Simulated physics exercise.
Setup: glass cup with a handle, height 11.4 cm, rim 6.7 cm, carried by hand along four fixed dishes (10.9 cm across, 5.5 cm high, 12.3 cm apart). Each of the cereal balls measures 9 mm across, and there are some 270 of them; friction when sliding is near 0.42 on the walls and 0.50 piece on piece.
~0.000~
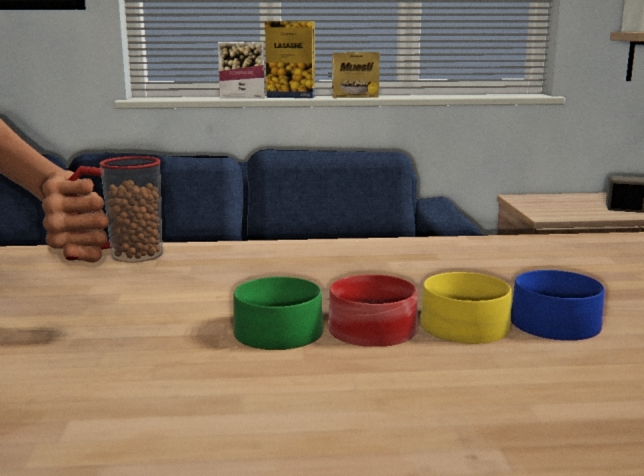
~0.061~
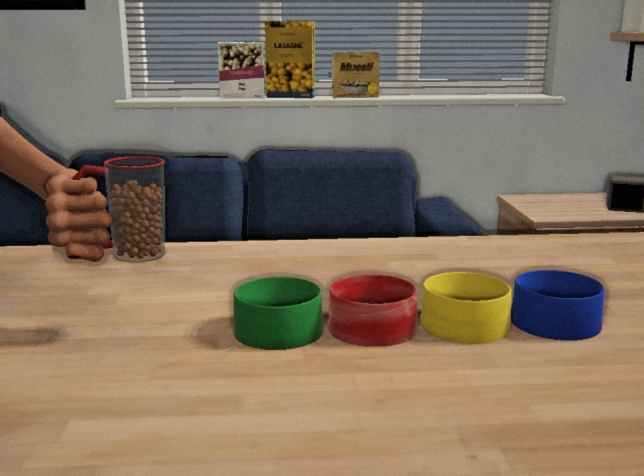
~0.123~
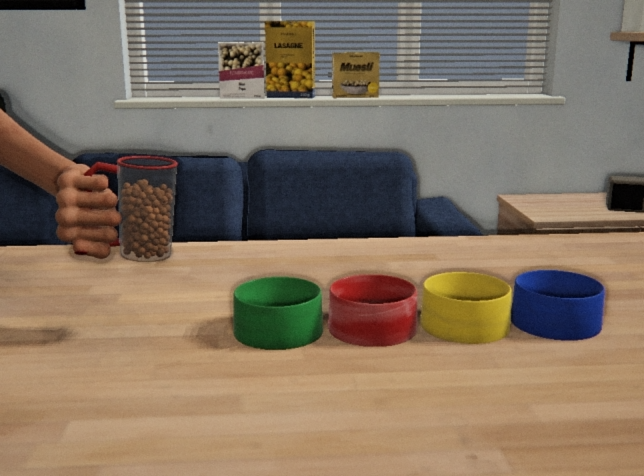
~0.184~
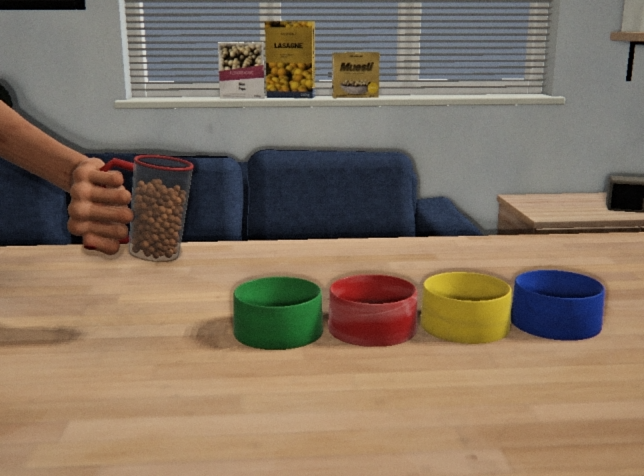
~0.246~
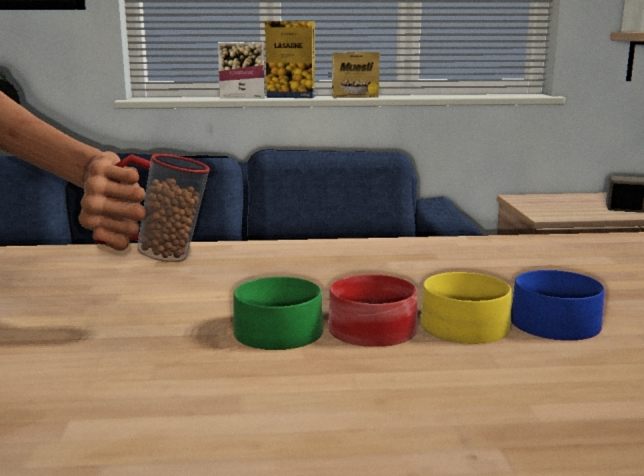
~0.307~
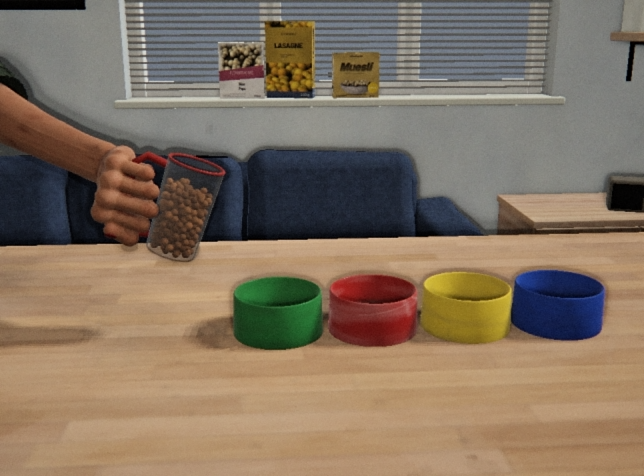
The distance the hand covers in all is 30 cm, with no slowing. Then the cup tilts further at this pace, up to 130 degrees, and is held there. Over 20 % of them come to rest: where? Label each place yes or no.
Red: No. Blue: No. Green: No. Yellow: Yes. Counter: Yes.
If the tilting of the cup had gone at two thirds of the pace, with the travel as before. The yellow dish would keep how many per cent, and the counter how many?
Yellow 60; counter 30.
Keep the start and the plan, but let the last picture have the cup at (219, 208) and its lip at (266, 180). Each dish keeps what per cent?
Red 10, blue 0, green 0, yellow 60.
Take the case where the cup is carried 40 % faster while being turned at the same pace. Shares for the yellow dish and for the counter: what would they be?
In that case: Yellow 50, and counter 40.
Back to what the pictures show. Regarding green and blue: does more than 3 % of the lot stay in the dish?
Note - green negative, blue negative.
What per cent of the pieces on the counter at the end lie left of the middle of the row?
50 %.
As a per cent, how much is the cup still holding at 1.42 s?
About 90 per cent.
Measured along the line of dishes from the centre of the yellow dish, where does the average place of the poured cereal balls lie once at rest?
It ends up around 3 cm from that dish's centre, over to the left.
After 0.97 s, tilt 71 degrees; cup holds 100 %.
Then, at 1.42 s, tilt 106 degrees; cup holds 90 %, yellow 10 %.
Then, at 1.94 s, tilt 130 degrees; cup holds 0 %, red 10 %, yellow 60 %.
In the end, at 2.6 s, red 10 %, blue 0 %, green 0 %, yellow 60 %, counter 35 %.
